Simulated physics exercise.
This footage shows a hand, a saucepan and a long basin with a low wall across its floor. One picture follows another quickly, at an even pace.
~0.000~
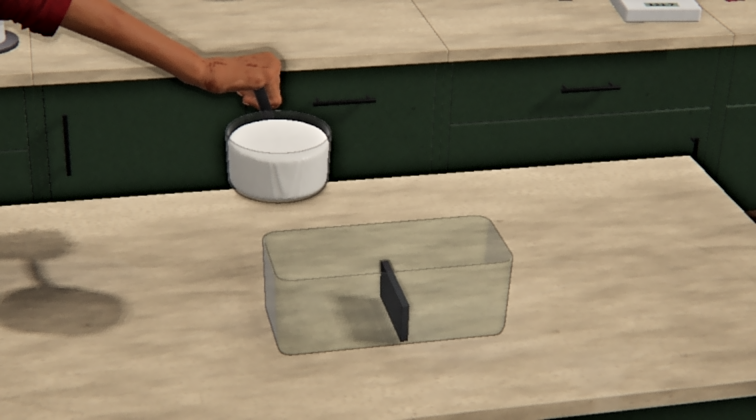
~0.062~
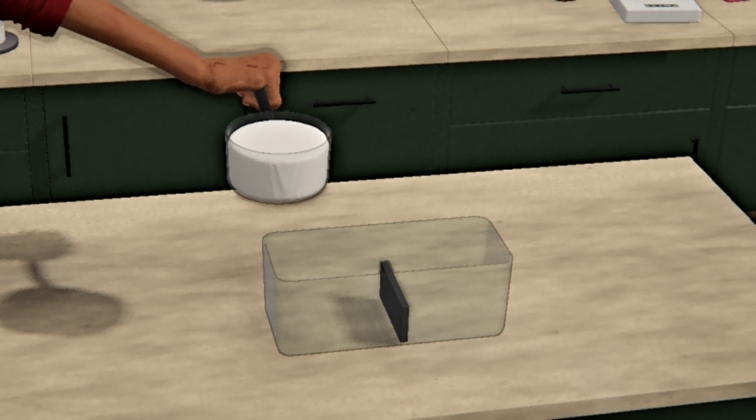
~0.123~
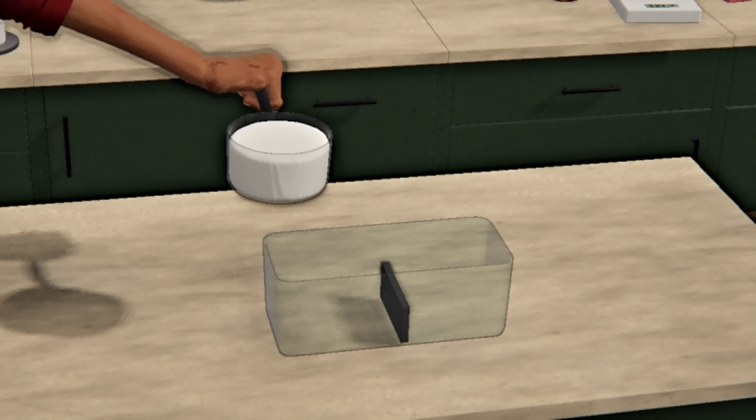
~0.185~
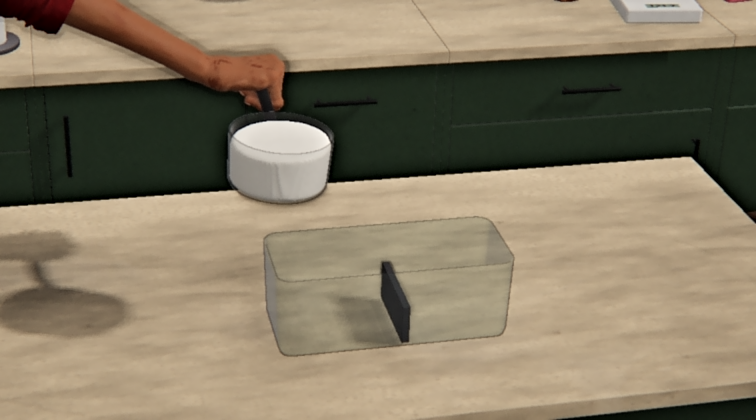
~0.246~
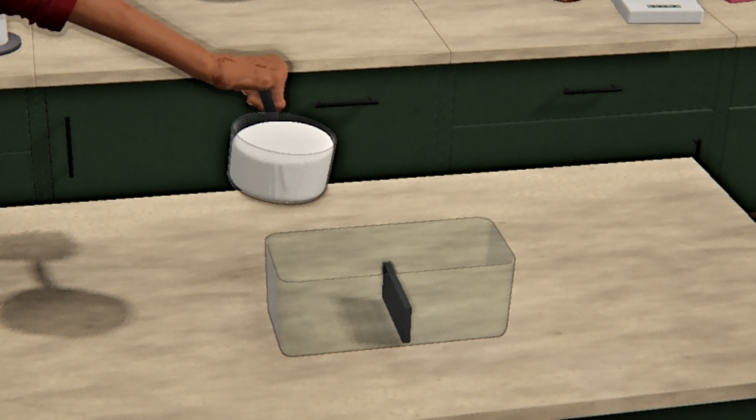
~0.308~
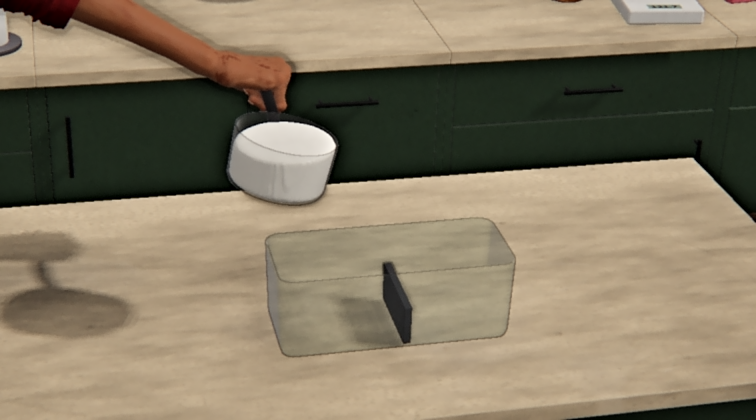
At the start, a hand holds a saucepan of white milk level above a pale countertop, behind a clear, empty long basin with a low dark wall across its floor. The hand then tilts the pan slightly to the right, gradually at first and then more noticeably, while the basin stays still.
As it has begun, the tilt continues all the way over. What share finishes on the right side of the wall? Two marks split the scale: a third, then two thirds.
Falls short of a third.
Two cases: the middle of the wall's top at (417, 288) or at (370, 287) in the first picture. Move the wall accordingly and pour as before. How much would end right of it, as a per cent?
About 5 % and 65 %.
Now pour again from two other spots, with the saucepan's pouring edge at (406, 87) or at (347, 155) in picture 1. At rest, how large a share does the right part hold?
The first gives 95 %, the second 40 %.
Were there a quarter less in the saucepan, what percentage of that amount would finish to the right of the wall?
Roughly 5 percent.
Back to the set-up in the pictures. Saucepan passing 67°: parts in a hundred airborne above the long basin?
It comes to 30 per cent or so.
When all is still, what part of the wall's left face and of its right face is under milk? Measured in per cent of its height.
Left near 50; right near 10.
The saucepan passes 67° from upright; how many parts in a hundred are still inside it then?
Near 50 per cent.
By 0.80 s the tilt is 67° and 51 per cent is still to pour, 15 is left of the wall and 3 right of it.
By 1.17 s the tilt is 104° and 7 per cent is still to pour, 66 is left of the wall and 19 right of it.
By 1.55 s the tilt is 115° and 0 per cent is still to pour, 80 is left of the wall and 19 right of it.
By 1.96 s the tilt is 115° and 0 per cent is still to pour, 80 is left of the wall and 19 right of it.
At rest 80 per cent lies left of the wall, 19 right of it and 1 outside.
